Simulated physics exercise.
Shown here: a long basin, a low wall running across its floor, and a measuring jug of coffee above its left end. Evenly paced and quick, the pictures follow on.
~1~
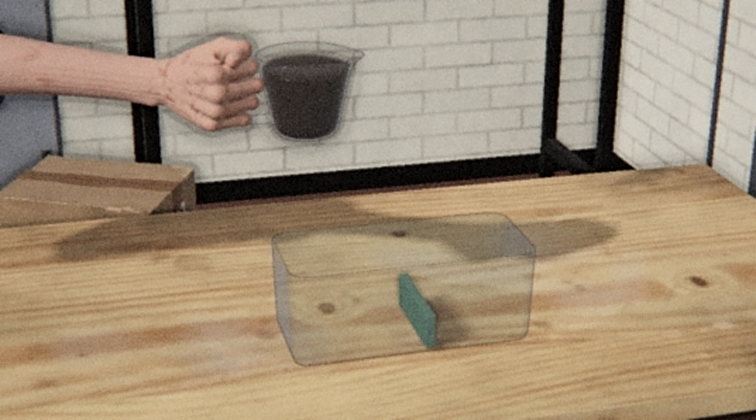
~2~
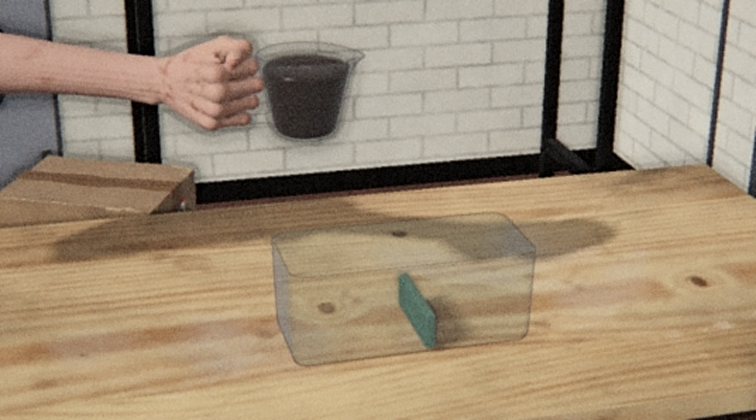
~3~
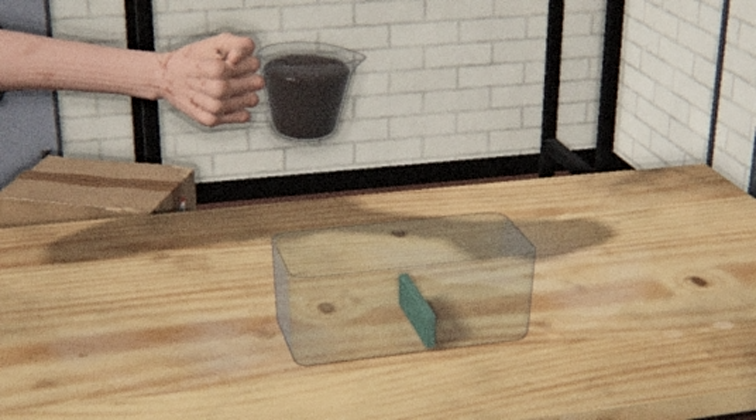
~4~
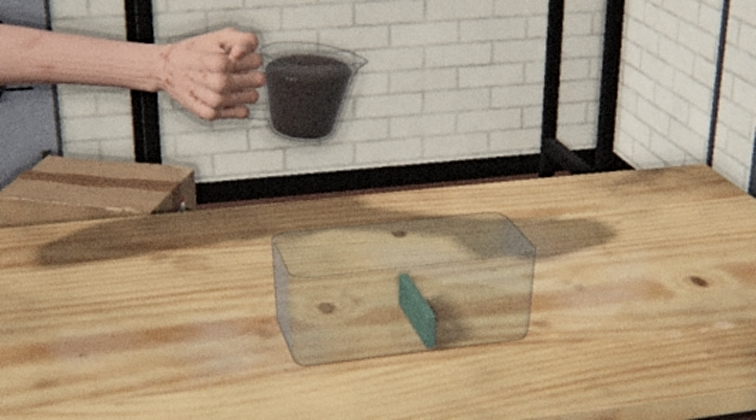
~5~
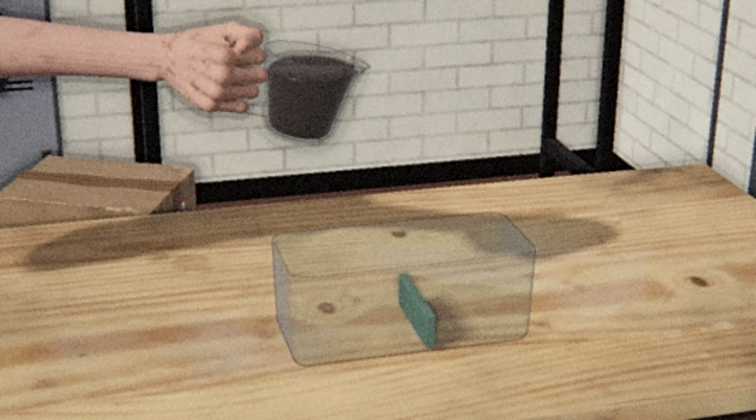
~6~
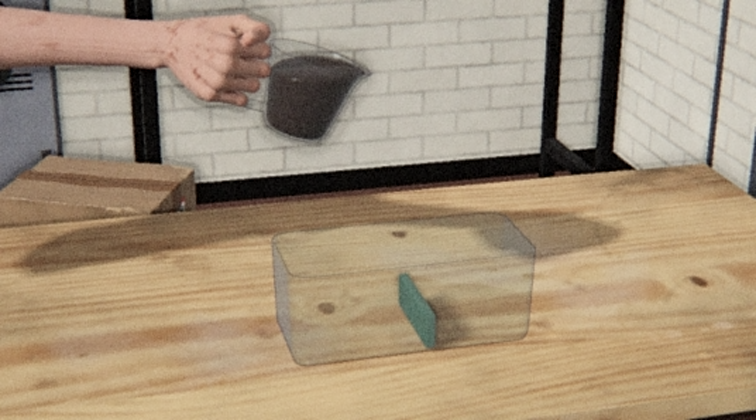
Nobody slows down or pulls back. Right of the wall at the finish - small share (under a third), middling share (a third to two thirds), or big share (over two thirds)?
Middling.
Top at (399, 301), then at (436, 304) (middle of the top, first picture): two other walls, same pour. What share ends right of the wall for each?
It would come to roughly 75 per cent the first time and roughly 15 per cent the second.
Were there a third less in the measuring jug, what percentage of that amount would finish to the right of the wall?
That works out to some 15 %.
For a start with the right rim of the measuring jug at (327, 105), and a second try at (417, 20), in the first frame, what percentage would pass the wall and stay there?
First try 5 %, second try 80 %.
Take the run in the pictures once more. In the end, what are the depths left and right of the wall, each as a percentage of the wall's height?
Left: About 30; right: About 30.
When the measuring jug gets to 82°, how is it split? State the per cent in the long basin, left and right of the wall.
So the left part has 0 percent, while the right part has 10.
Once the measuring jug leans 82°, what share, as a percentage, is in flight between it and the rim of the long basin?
That comes to near 35 percent.
A moment on, the measuring jug is tipped on its side and 50 per cent is still to pour, 1 is left of the wall and 12 right of it.
Next, the measuring jug is tipped right over and 3 per cent is still to pour, 37 is left of the wall and 46 right of it.
Then the measuring jug is tipped right over and 0 per cent is still to pour, 52 is left of the wall and 46 right of it.
Later the measuring jug is tipped right over and 0 per cent is still to pour, 52 is left of the wall and 46 right of it.
At rest 52 per cent lies left of the wall, 46 right of it and 2 outside.
